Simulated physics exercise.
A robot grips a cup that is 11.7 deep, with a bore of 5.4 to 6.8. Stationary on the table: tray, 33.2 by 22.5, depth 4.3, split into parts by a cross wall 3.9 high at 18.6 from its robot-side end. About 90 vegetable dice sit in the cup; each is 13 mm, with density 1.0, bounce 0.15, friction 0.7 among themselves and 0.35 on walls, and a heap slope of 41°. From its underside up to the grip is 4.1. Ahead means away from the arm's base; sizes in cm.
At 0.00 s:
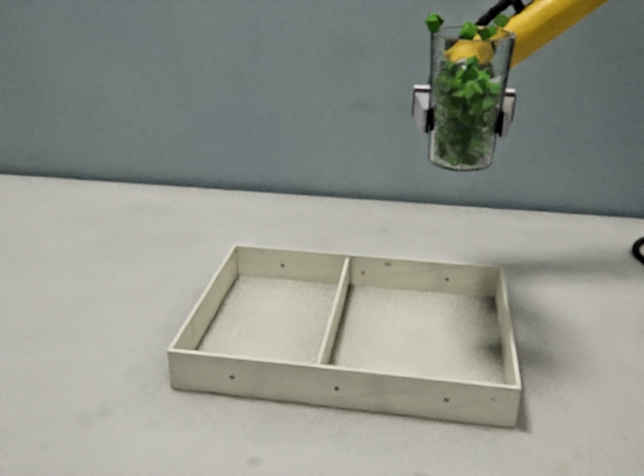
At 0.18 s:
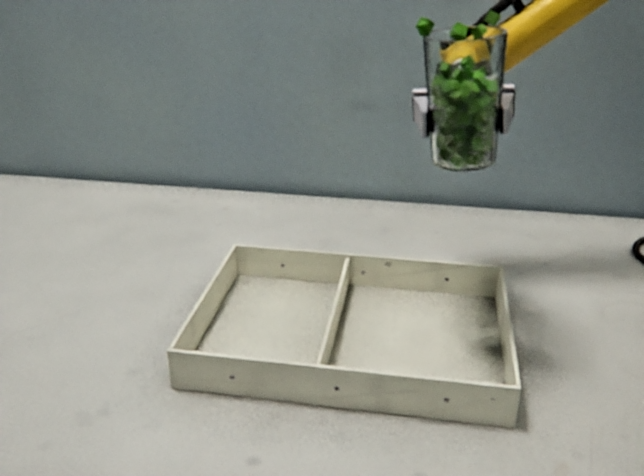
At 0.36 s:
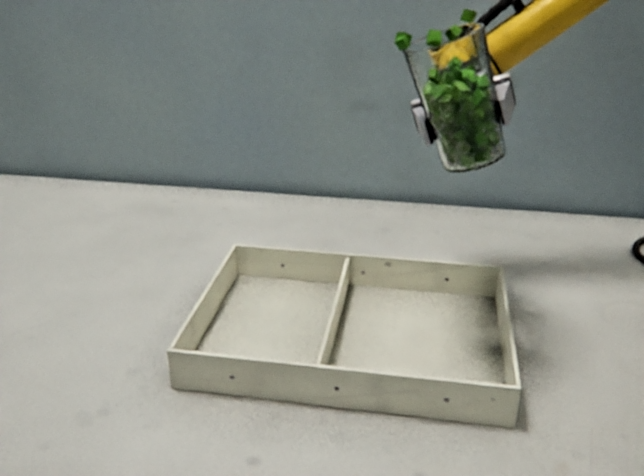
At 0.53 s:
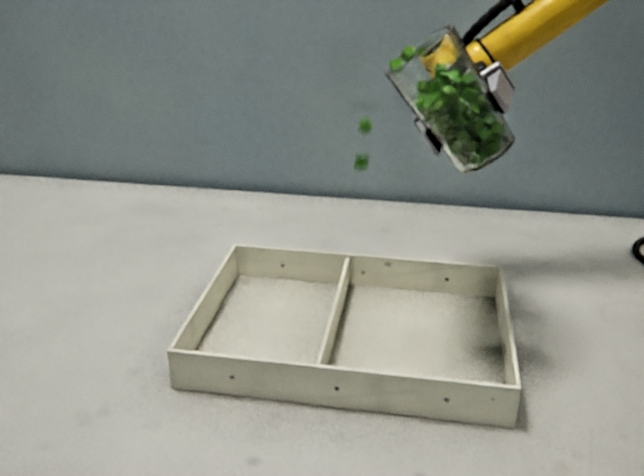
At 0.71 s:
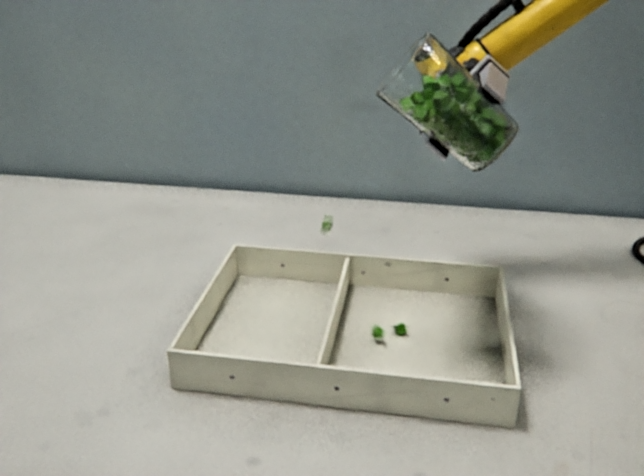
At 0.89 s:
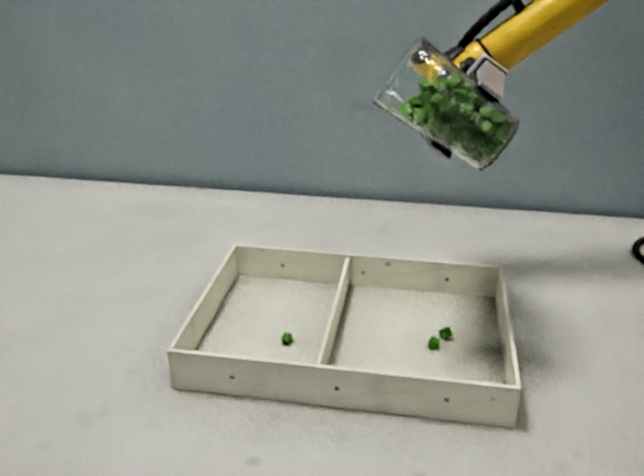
On a pale table against a grey-blue wall, a yellow robot arm holds a clear cup of green vegetable dice above a shallow tray divided in two. The arm tilts the cup steadily to the left, and a few dice drop out, two landing in the right part and one in the left.
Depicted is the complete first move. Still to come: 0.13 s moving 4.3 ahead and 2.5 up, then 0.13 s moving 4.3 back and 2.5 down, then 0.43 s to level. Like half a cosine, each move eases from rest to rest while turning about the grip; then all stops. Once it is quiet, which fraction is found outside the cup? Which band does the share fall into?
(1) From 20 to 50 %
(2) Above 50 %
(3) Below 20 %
Option 3: Below 20 %.
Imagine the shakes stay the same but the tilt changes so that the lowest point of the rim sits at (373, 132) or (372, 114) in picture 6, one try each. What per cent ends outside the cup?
I'd put them at some 50 and 20 in a hundred.
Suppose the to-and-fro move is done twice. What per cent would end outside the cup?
Probably about 15 in a hundred.
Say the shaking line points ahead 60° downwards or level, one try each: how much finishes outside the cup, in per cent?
First try about 5 %, second try about 5 %.
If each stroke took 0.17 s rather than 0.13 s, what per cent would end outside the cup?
It would come to around 5 %.
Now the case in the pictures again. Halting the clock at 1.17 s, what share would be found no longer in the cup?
Share gone by then: Close to 5 %.
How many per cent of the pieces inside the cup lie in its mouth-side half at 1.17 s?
Mouth half share: Roughly 45 %.
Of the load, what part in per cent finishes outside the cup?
I'd put it near 5 per cent.
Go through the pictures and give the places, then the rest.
The first picture shows the cup middle at (466, 101), level; upper third of the load around (468, 87), from x 435 to 500, top at y 20; 93 in the cup.
The second picture shows the cup middle at (464, 101), tilted 5° forward; upper third of the load around (463, 88), from x 425 to 495, top at y 20.
The third picture shows the cup middle at (459, 102), tilted 19° forward; upper third of the load around (457, 89), from x 400 to 495, top at y 15.
The fourth picture shows the cup middle at (454, 105), tilted 37° forward; upper third of the load around (454, 92), from x 360 to 500, top at y 55; 91 in the cup, 2 in flight or on a rim.
The fifth picture shows the cup middle at (450, 107), tilted 51° forward; upper third of the load around (454, 97), from x 325 to 500, top at y 80; 90 in the cup, 2 in the robot-side part, 1 in flight or on a rim.
The sixth picture shows the cup middle at (449, 109), tilted 56° forward; upper third of the load around (454, 100), from x 285 to 500, top at y 80; 90 in the cup, 2 in the robot-side part, 1 in the far-side part.
After 1.17 s, tilted 56° forward, highest piece 29 above the table; 87 in the cup, 2 in the robot-side part, 1 in the far-side part, 3 in flight or on a rim.
After 1.44 s, tilted 13° forward, highest piece 33 above the table; 87 in the cup, 3 in the robot-side part, 3 in the far-side part.
After 1.78 s, level, highest piece 32 above the table; 87 in the cup, 3 in the robot-side part, 3 in the far-side part.
After 2.83 s, level, highest piece 32 above the table; 87 in the cup, 3 in the robot-side part, 3 in the far-side part.
In the end, 87 in the cup, 3 in the robot-side part, 3 in the far-side part. That is 6 % outside the cup.
